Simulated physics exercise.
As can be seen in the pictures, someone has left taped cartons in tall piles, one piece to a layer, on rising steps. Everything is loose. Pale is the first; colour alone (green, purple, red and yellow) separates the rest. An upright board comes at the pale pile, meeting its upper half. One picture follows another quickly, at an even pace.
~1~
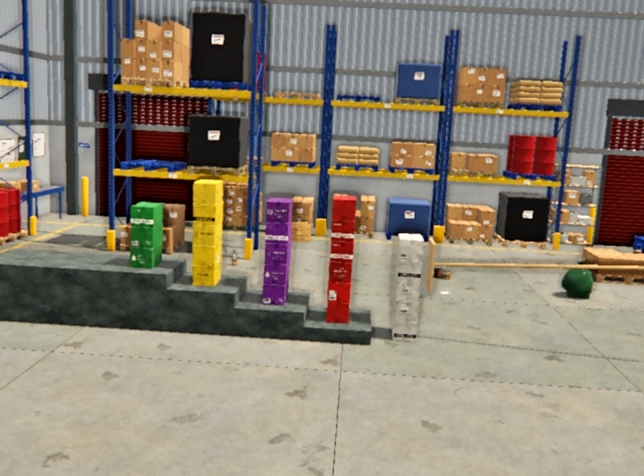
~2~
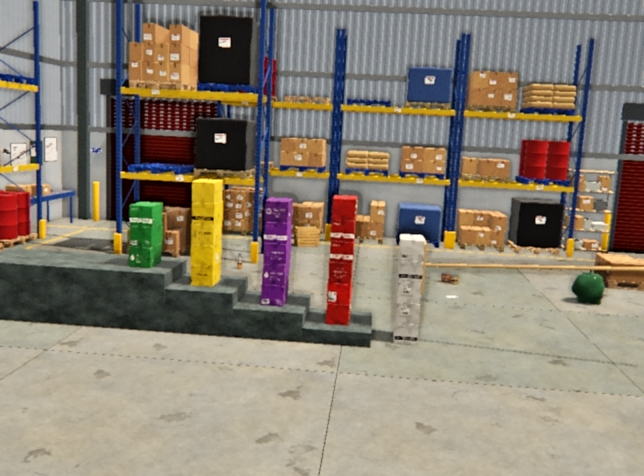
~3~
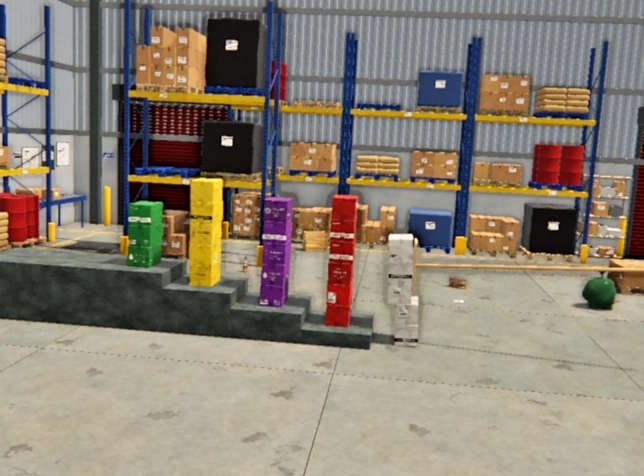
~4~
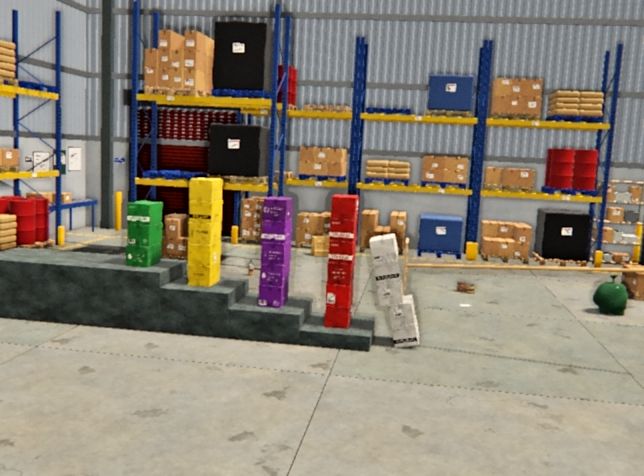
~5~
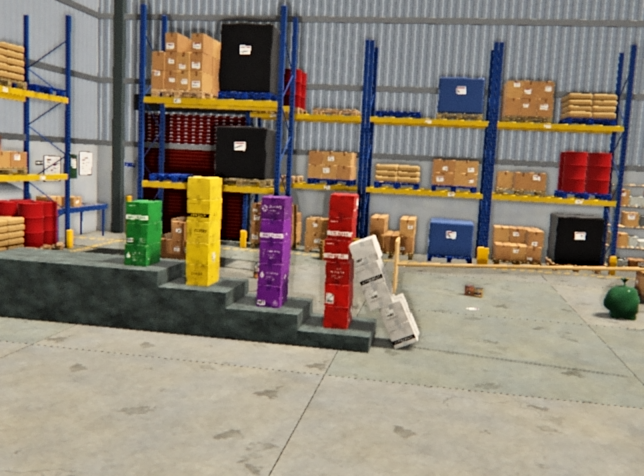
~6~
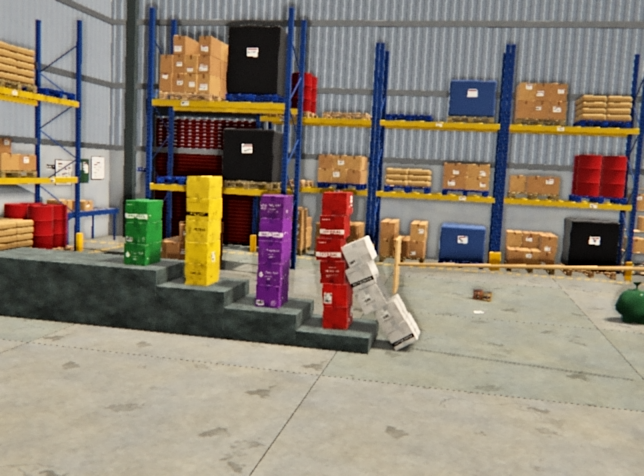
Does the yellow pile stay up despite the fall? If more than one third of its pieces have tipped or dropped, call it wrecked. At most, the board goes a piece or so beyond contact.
No, it is wrecked.
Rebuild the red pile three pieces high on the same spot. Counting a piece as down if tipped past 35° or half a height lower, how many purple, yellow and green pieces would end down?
By colour, I'd count purple 0, yellow 0, green 0.
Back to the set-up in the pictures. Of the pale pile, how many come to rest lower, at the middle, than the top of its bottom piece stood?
Count = 1.
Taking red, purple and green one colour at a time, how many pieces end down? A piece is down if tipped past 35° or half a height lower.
Taking each in turn, red gives 6, purple gives 4, green gives 3.
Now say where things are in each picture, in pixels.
In the first picture (we follow the side turned to the camera; the camera moves round a little), board (433, 262) not yet touching; top yellow carton (204, 194); top red carton (344, 210); no other piece has moved.
The second picture shows board (424, 262) pushing; top yellow carton (203, 193).
The third picture shows board (415, 262) pushing, top of the pale pile leaning barely; top yellow carton (202, 192); no other piece has moved.
The fourth picture shows board (406, 262) pushing, top of the pale pile leaning a little; top yellow carton (201, 190); no other piece has moved.
The fifth picture shows board (395, 260) pushing, top of the pale pile leaning clearly; top yellow carton (199, 189); one has shifted.
The sixth picture shows board (396, 260) stopped, top of the pale pile leaning clearly; top yellow carton (198, 187); top red carton (334, 204) displaced a little; 5 stirred so far.
Soon, 5 of the pale pile down; none of the 5 yellow cartons down (0 of 19 in all colours); top yellow carton unmoved; top red carton tipped a little.
A while on, 5 of the pale pile down; none of the 5 yellow cartons down (6 of 19 in all colours); top yellow carton unmoved; top red carton tipped well over, about its own height lower.
Towards the end, 5 of the pale pile down; 5 of the 5 yellow cartons down (17 of 19 in all colours); top yellow carton on its side; top red carton tipped steeply, some two heights lower.
Finally, 5 of the pale pile down; 5 of the 5 yellow cartons down (18 of 19 in all colours); top yellow carton upside down; top green carton upside down. Seen by the last camera, middles, top yellow carton near (172, 228), top green carton near (47, 245).
